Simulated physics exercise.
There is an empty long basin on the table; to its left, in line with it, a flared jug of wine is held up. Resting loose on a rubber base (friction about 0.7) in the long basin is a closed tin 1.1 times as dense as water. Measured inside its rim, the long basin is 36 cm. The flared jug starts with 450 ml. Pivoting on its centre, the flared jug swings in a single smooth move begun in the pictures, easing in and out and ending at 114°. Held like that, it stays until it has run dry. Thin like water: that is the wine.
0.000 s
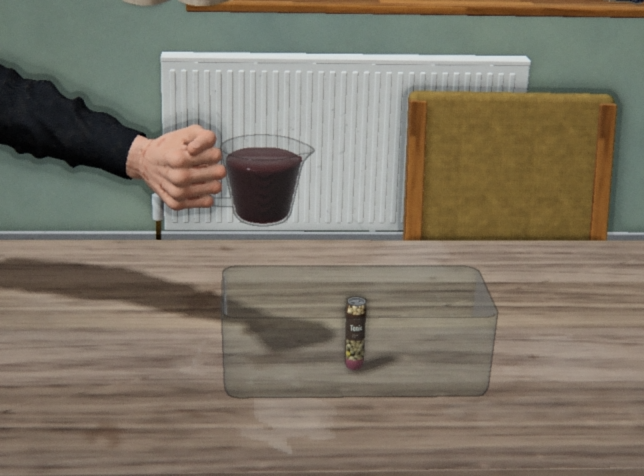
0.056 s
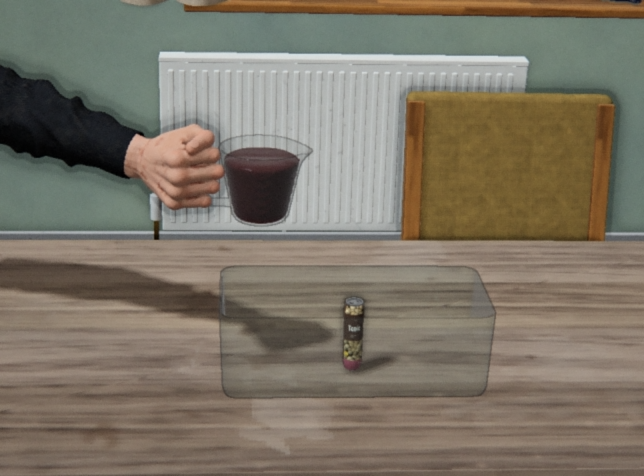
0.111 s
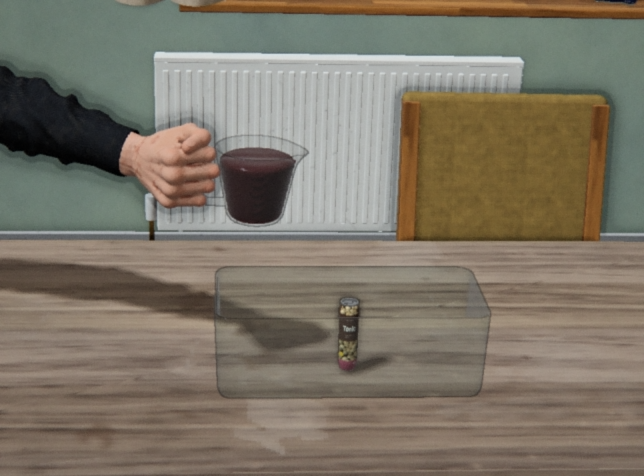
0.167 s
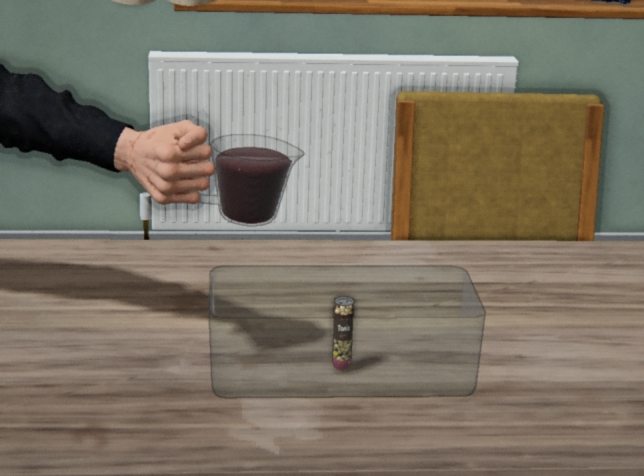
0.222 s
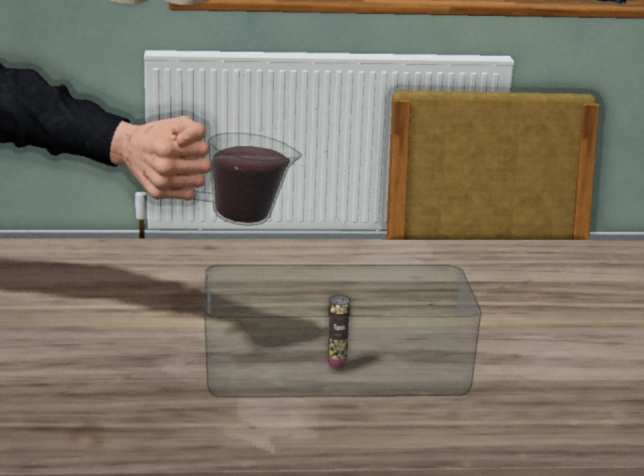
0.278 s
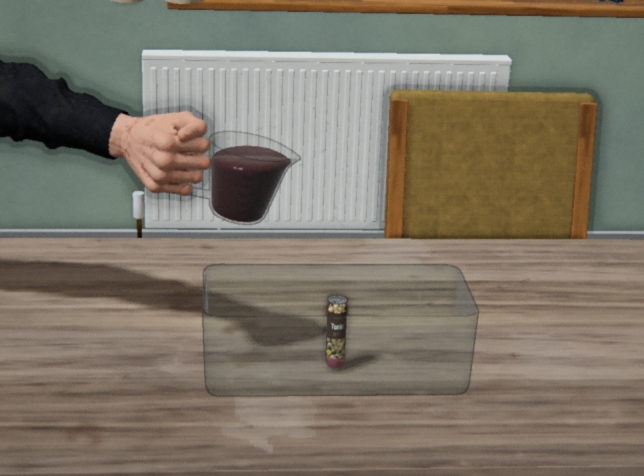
We see a hand holding a flared jug of dark red wine above a wooden table, left of a clear long basin with a small tin visible, as the jug gradually leans slightly to the right.
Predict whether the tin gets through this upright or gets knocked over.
It is tipped.
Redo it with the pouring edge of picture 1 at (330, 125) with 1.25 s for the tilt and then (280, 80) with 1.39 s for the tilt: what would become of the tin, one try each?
The tin stays vertical the first time and overturns the second time.
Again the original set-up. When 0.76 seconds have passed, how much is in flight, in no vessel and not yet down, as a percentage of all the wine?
My guess is roughly 24 %.
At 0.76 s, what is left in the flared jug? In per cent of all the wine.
64 %.
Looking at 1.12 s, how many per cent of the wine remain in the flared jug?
Near 7 in a hundred.
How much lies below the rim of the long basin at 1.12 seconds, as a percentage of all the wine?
82 per cent, give or take a little.
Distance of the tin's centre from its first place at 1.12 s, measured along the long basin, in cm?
Centre to centre, close to 0 cm.
Then, 0.76 s in, the tilt is 66° and 64 per cent is still to pour; the tin stands where it began.
Then, 1.12 s in, the tilt is 103° and 7 per cent is still to pour; the tin stands where it began.
Then, 1.49 s in, the tilt is 114° and 0 per cent is still to pour; the tin leans 58°.
Then, 1.89 s in, the tilt is 114° and 0 per cent is still to pour; the tin lies on its side.
Finally, the tin lies on its side.
